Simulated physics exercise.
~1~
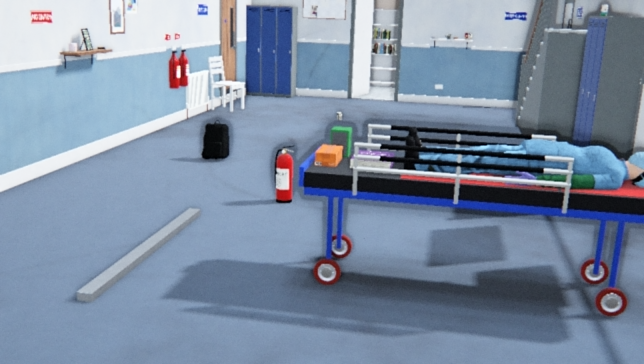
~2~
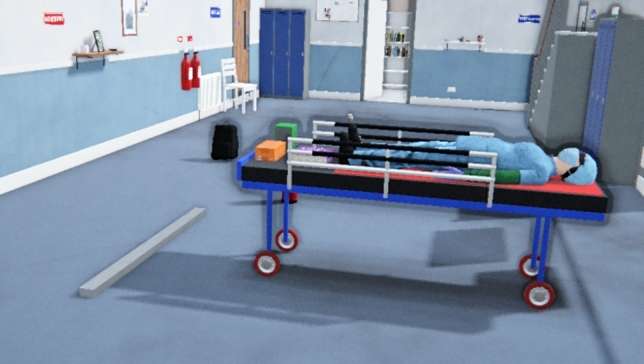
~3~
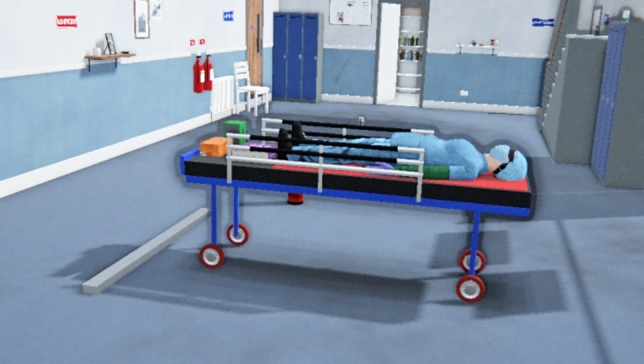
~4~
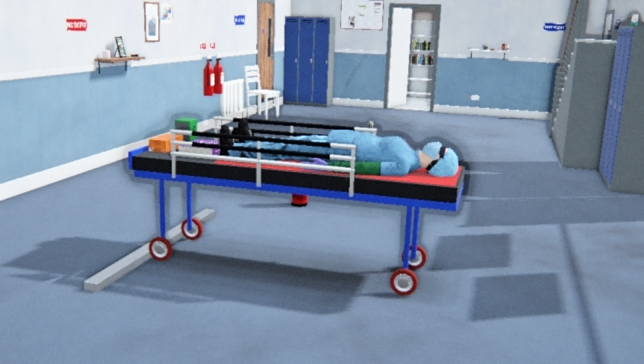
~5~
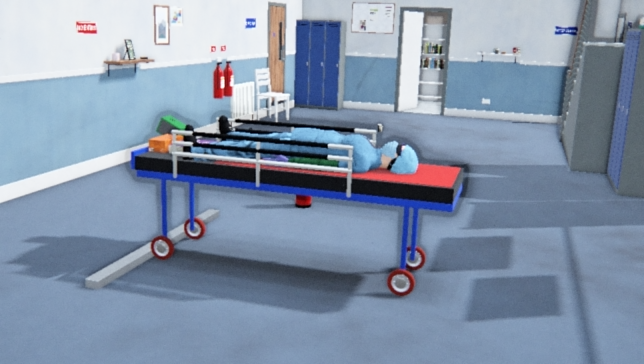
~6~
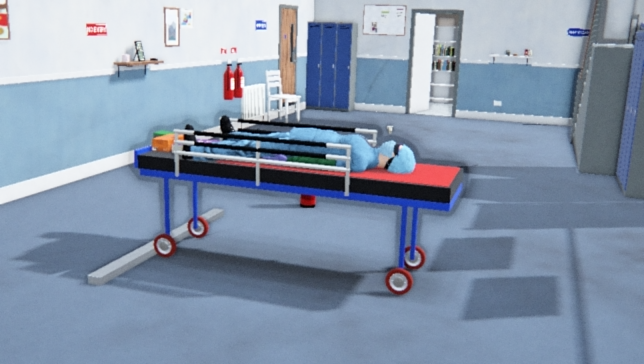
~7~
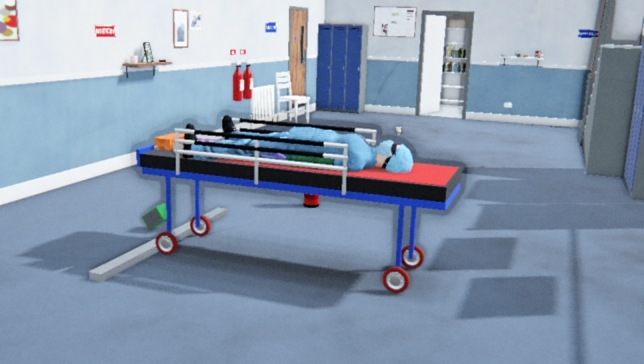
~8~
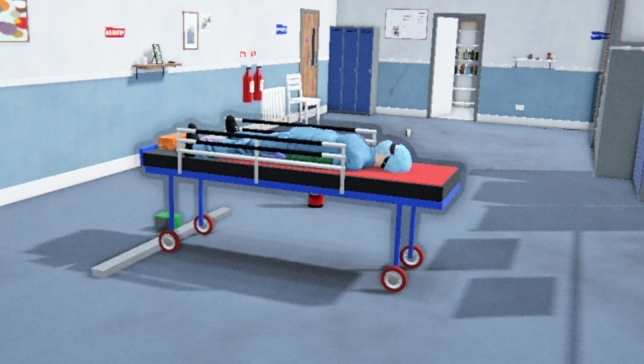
A person lying on a trolley rolls left, stops at a sill, and a green pump falls off.
